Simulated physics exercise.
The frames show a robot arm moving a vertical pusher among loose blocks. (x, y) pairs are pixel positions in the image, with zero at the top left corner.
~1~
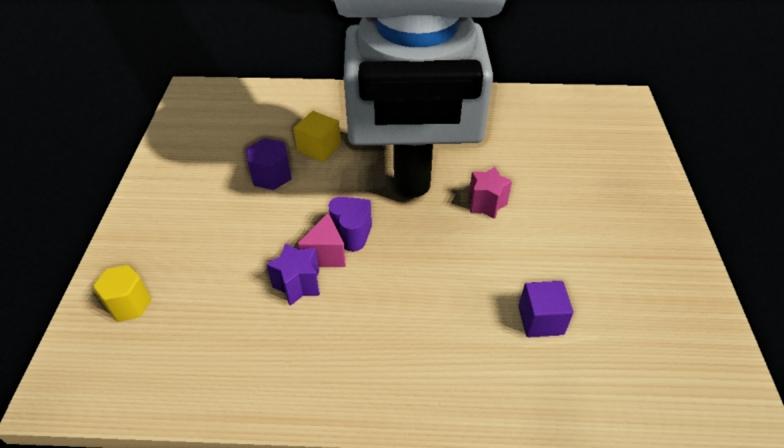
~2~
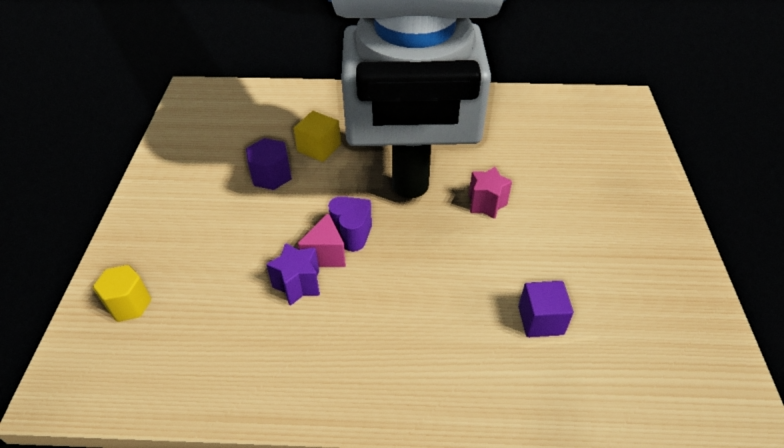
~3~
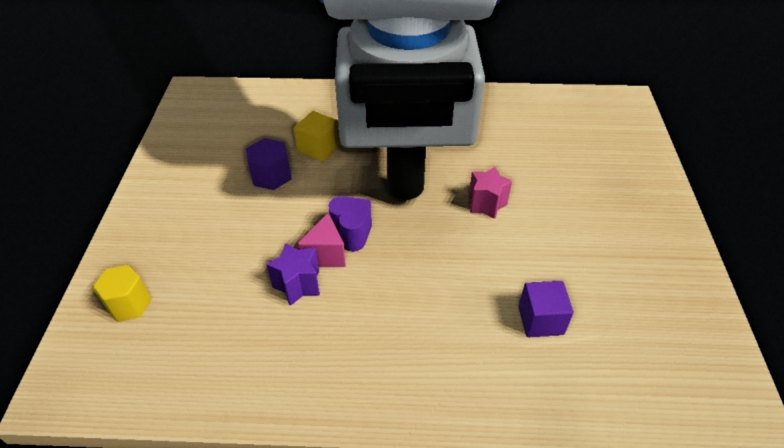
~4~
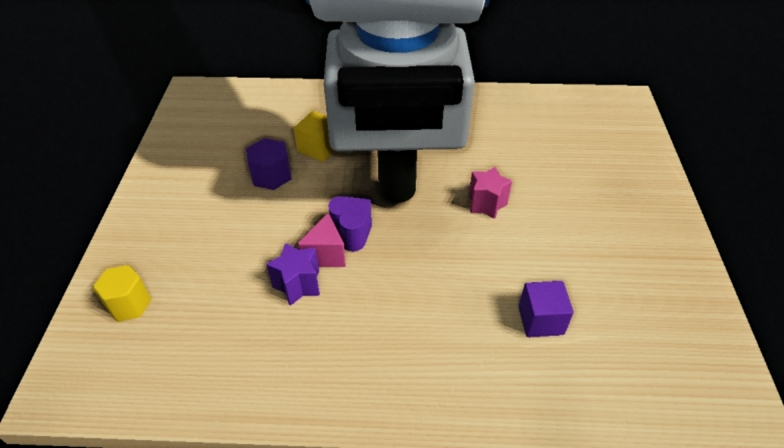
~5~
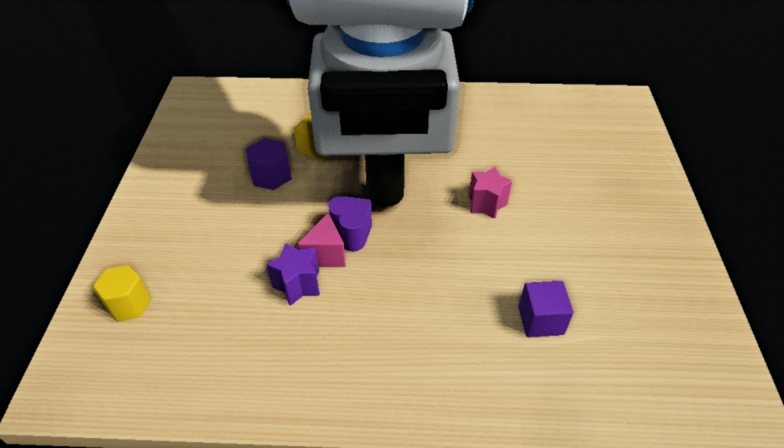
The clip shows a robot arm holding a black vertical pusher above a wooden table of loose purple, pink and yellow blocks. The pusher stays nearly still, then shifts slightly left toward the purple heart while the blocks remain still.
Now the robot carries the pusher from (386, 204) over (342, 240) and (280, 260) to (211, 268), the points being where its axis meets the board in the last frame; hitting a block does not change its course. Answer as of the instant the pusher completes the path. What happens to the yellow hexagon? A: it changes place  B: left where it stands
The one that fits is B, left where it stands.
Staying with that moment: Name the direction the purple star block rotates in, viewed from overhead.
It is turned anticlockwise.
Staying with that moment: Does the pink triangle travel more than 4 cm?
Yes, that is how it ends up.
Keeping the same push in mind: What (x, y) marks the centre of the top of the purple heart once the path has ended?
I'd place it at (204, 276), taking the centre of its top.
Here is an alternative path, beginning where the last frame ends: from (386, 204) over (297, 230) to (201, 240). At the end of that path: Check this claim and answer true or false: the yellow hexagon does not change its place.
Answer: True.
What follows on the original path. One third of the way, pusher at (341, 231); purple star block at (264, 285), turned 15° anticlockwise; pink triangle at (275, 254); purple heart at (308, 236), turned 30° clockwise.
Two thirds of the way, pusher at (277, 250); purple star block at (252, 297), turned 55° anticlockwise; pink triangle at (208, 281); purple heart at (242, 259), turned 25° clockwise.
At the end, pusher at (207, 258); yellow hexagon still; purple star block at (252, 297), turned 55° anticlockwise; pink triangle at (179, 303), turned 20° anticlockwise; purple heart at (204, 276).
